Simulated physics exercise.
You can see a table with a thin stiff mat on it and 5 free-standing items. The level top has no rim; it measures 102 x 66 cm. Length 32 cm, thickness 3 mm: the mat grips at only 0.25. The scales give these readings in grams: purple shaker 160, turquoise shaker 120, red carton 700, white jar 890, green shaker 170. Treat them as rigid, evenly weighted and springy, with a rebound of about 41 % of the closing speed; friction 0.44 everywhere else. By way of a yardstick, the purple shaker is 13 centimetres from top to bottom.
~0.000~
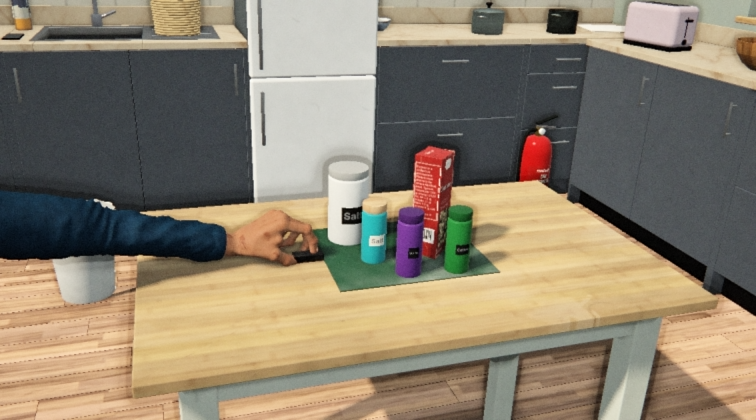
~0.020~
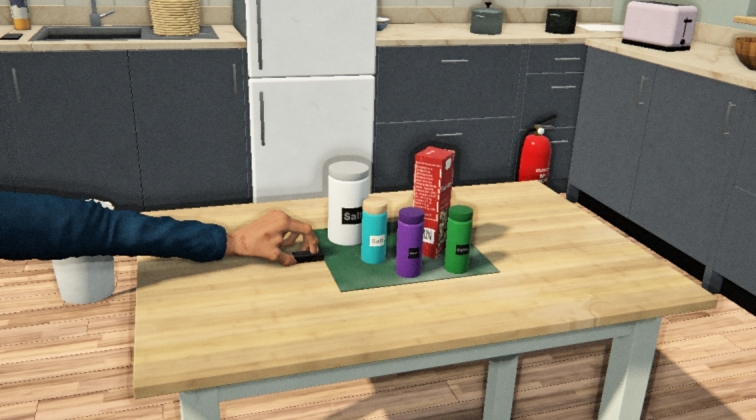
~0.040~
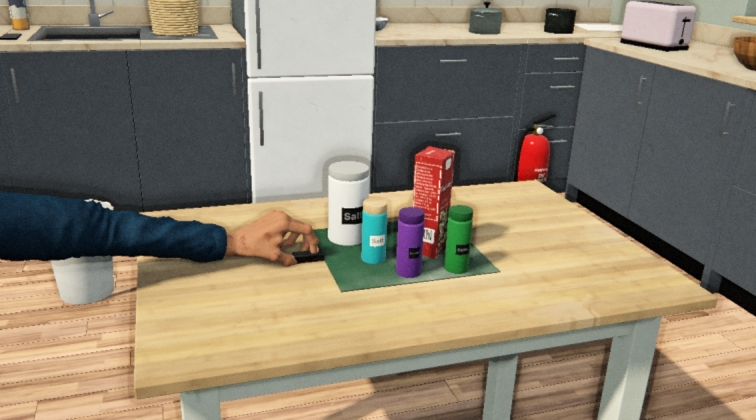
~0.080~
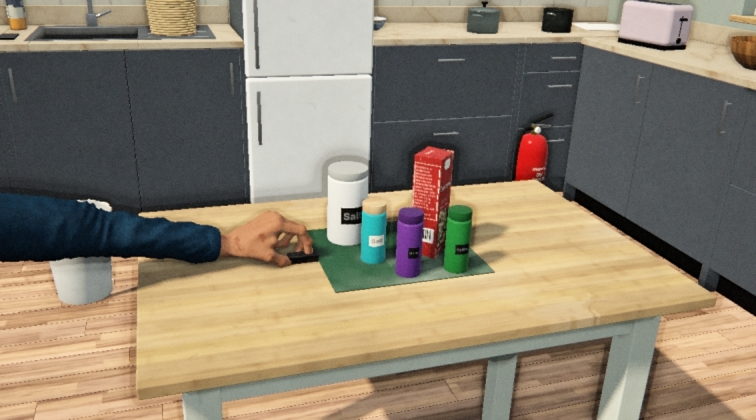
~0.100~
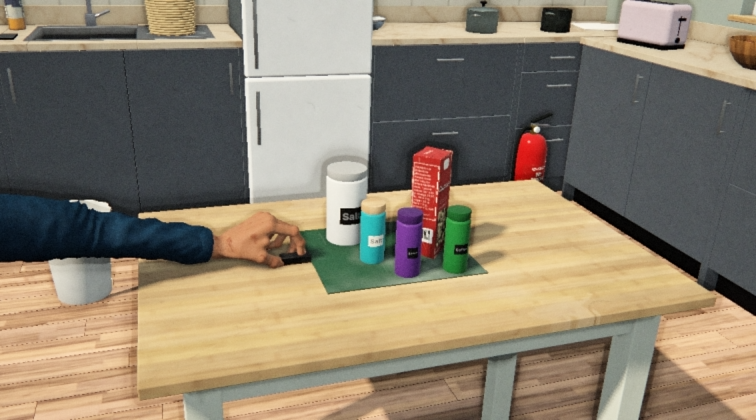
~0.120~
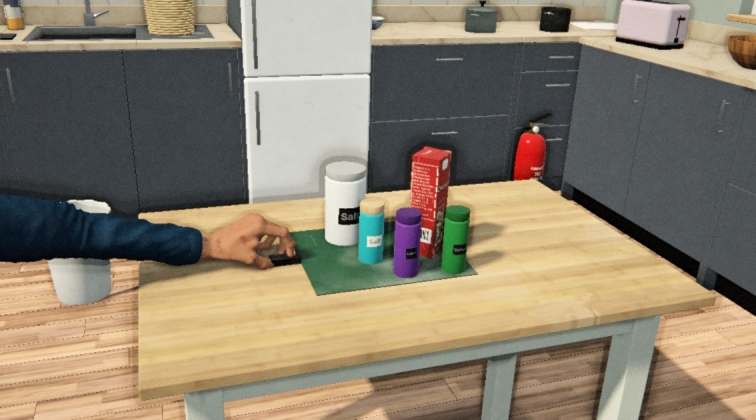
In a kitchen, a hand slowly pulls a green mat left across a wooden table beneath a jar, shakers and red carton.
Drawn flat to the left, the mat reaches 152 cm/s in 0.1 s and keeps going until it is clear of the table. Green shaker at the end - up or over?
Erect.
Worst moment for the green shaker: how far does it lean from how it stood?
Roughly 6 degrees.
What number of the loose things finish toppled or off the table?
The answer is 2.
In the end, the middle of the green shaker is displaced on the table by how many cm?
I'd say about 3 cm between start and finish.
After 0.22 s, 20 cm of pull; green shaker slid 3 cm near (444, 242); red carton slid 4 cm; turquoise shaker slid 4 cm.
After 0.42 s, 50 cm of pull; green shaker slid 3 cm near (446, 241); turquoise shaker leaning 25°; purple shaker leaning 24°.
After 0.52 s, 65 cm of pull; green shaker slid 3 cm near (445, 242); turquoise shaker leaning 63°; purple shaker leaning 44°.
After 0.72 s, 91 cm of pull; green shaker slid 3 cm near (445, 242); purple shaker on its side; turquoise shaker on its side.
At rest (2.3 s), tipped over on the table, purple shaker and turquoise shaker; not toppled but over 6 cm from the start, white jar; the other 2 in place, give or take 6 cm. Seen from the same camera at the end, green shaker near (445, 242).
